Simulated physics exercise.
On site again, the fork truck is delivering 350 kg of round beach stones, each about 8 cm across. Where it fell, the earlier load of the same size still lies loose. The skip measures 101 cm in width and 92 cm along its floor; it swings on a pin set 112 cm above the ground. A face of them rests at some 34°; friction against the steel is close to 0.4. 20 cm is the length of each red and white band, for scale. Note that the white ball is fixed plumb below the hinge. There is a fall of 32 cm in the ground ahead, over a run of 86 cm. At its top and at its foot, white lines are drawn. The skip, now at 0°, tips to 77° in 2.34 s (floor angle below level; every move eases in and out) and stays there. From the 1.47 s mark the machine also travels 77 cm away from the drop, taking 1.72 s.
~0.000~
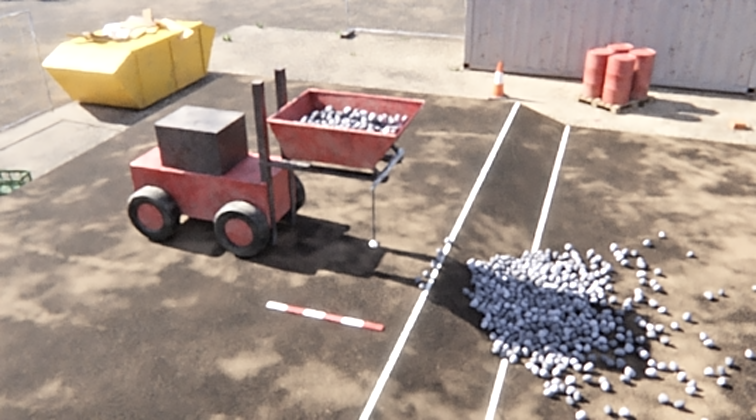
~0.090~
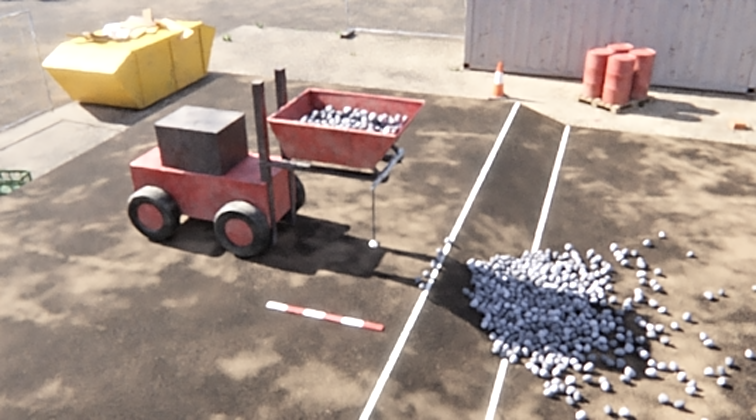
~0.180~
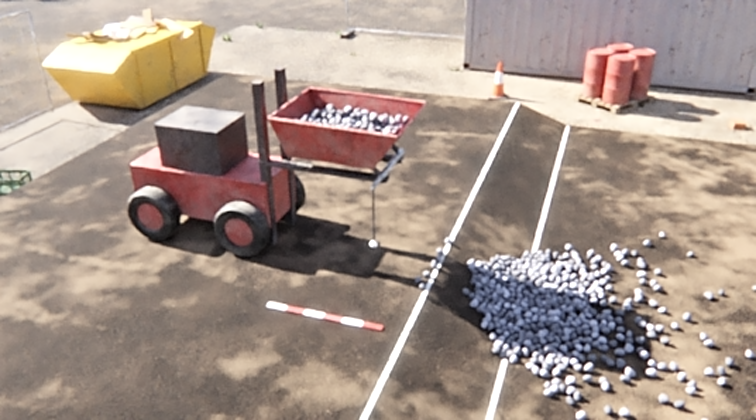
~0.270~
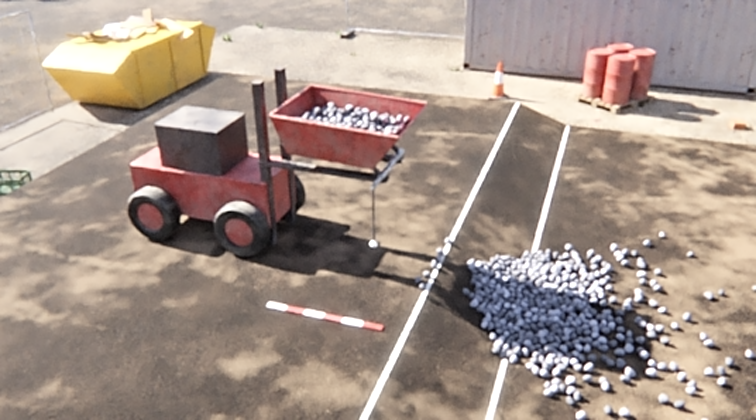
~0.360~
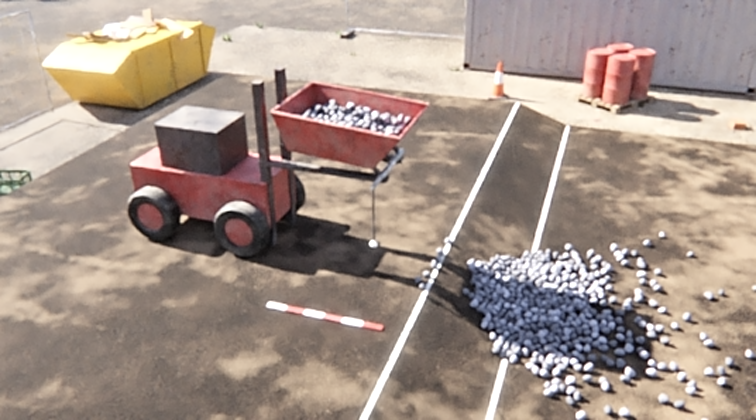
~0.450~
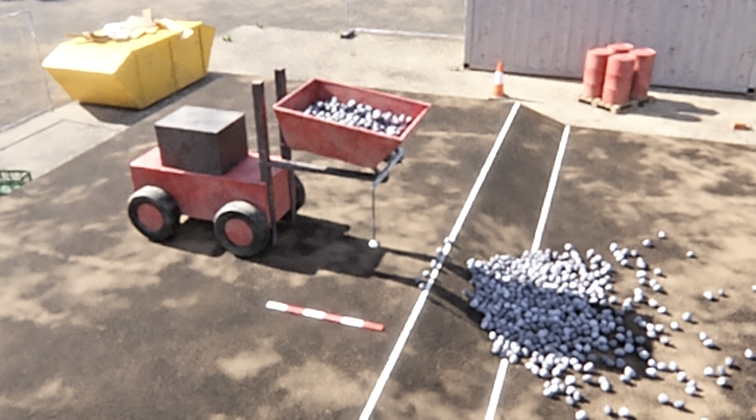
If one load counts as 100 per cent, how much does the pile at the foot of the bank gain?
It gains about 24 per cent.
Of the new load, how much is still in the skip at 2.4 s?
20 %.
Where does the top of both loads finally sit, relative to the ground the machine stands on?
Close to 14 centimetres up.
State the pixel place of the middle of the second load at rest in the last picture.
(481, 278).
After 1.8 s the floor is at 65°; in per cent of one load, 96 in the skip, 28 on the top or the slope, 74 at the foot of the bank; the foremost stones are at (728, 334).
After 2.4 s the floor is at 77°; in per cent of one load, 20 in the skip, 98 on the top or the slope, 80 at the foot of the bank; the foremost stones are at (728, 334).
After 3.6 s the floor is at 77°; in per cent of one load, 0 in the skip, 101 on the top or the slope, 98 at the foot of the bank; the foremost stones are at (728, 334).
After 6.2 s the floor is at 77°; in per cent of one load, 0 in the skip, 101 on the top or the slope, 99 at the foot of the bank; the foremost stones are at (728, 334). Net gain at the foot of the bank, 24.
